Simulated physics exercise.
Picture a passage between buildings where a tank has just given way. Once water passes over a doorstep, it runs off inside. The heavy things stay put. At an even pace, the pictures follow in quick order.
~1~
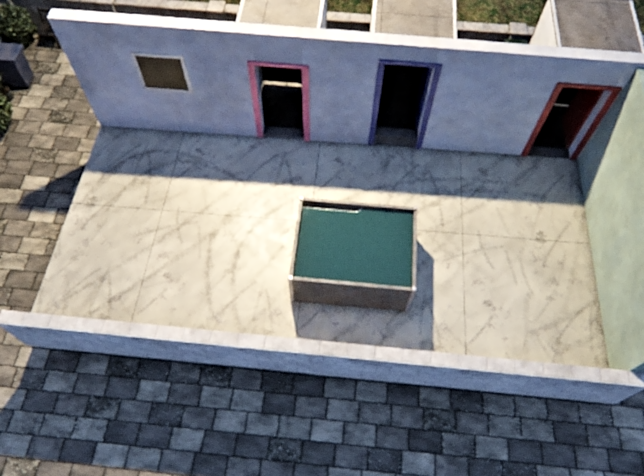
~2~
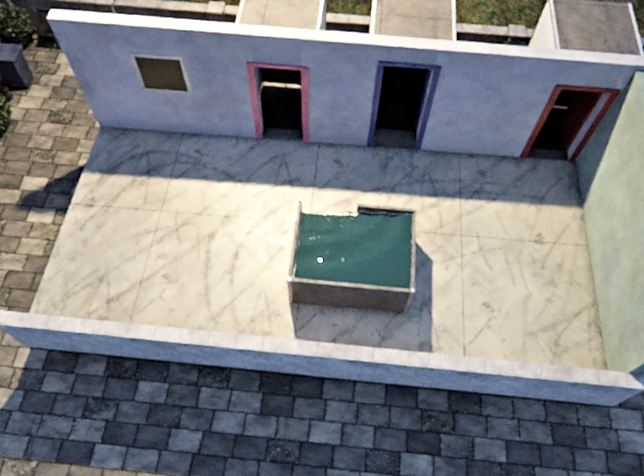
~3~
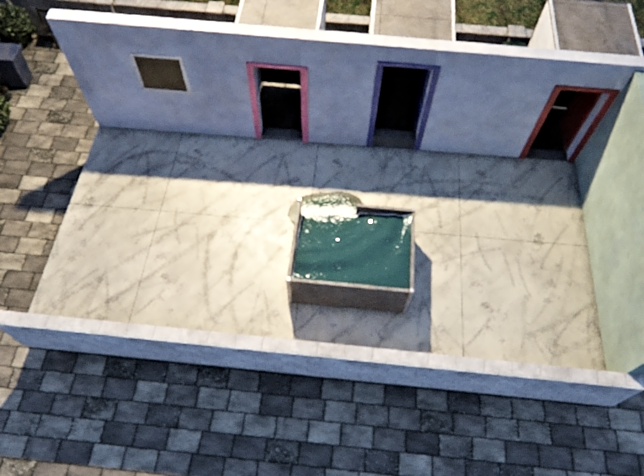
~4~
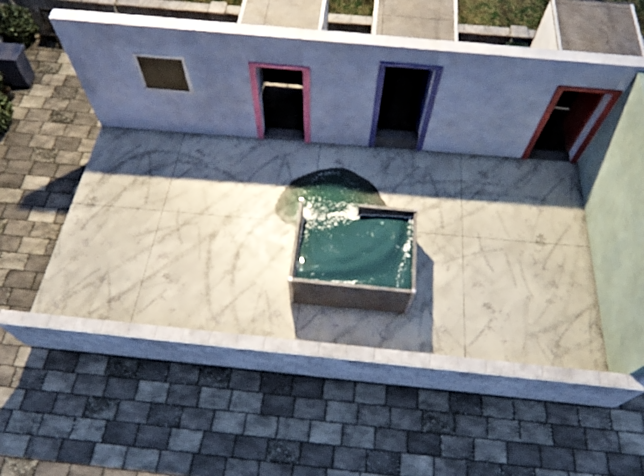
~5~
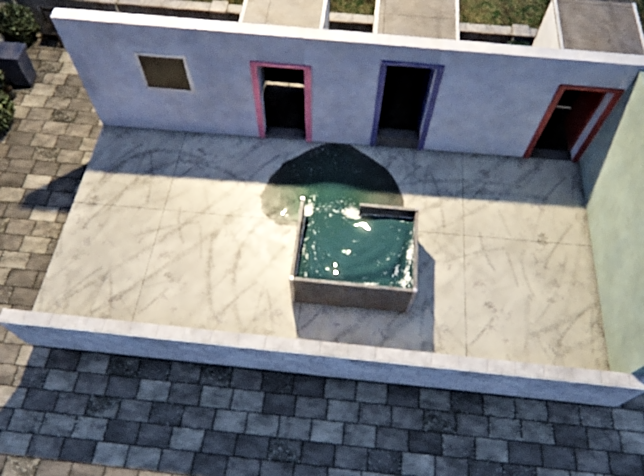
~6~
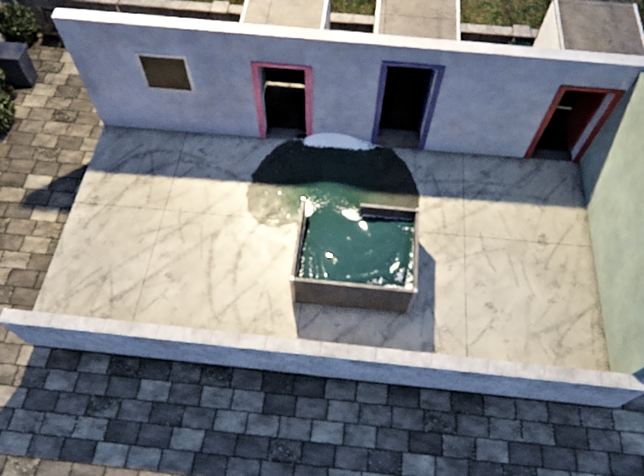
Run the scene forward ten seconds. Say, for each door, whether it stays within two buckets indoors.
As I see it, the blue door keeps to the limit; the red door goes over the limit; the pink door goes over the limit.
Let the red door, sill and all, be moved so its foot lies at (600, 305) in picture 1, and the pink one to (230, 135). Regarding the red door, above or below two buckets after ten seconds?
The red one falls short.
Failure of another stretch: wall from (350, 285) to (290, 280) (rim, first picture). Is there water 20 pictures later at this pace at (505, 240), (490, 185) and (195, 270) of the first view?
As listed: Covered, no water, covered.
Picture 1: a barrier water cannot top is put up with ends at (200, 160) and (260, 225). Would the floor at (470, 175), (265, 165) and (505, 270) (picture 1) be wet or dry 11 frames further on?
The first is inundated, the second inundated and the third still bare.
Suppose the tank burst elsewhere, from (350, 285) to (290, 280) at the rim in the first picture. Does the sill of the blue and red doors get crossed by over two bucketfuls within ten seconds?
Well, the blue door comes up short, and the red door crosses the threshold.
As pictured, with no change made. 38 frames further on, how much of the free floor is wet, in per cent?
The answer is around 65 per cent.
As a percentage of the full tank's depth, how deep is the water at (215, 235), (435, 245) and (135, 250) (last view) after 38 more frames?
0, 2 and 2 in a hundred, in turn.
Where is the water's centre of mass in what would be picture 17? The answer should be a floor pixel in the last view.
Point: (337, 210).
A moment on, water covers 20 % of the floor; the blue door wet at the sill, nothing in, the red door not reached, the pink door over two buckets in.
Next, water covers 30 % of the floor; the blue door wet at the sill, nothing in, the red door wet at the sill, nothing in, the pink door far over two buckets in.
Then, water covers 50 % of the floor; the blue door wet at the sill, nothing in, the red door wet at the sill, nothing in, the pink door far over two buckets in.
Later, water covers 65 % of the floor; the blue door wet at the sill, nothing in, the red door over two buckets in, the pink door far over two buckets in.
In the end, water covers 75 % of the floor; the blue door wet at the sill, nothing in, the red door over two buckets in, the pink door far over two buckets in.
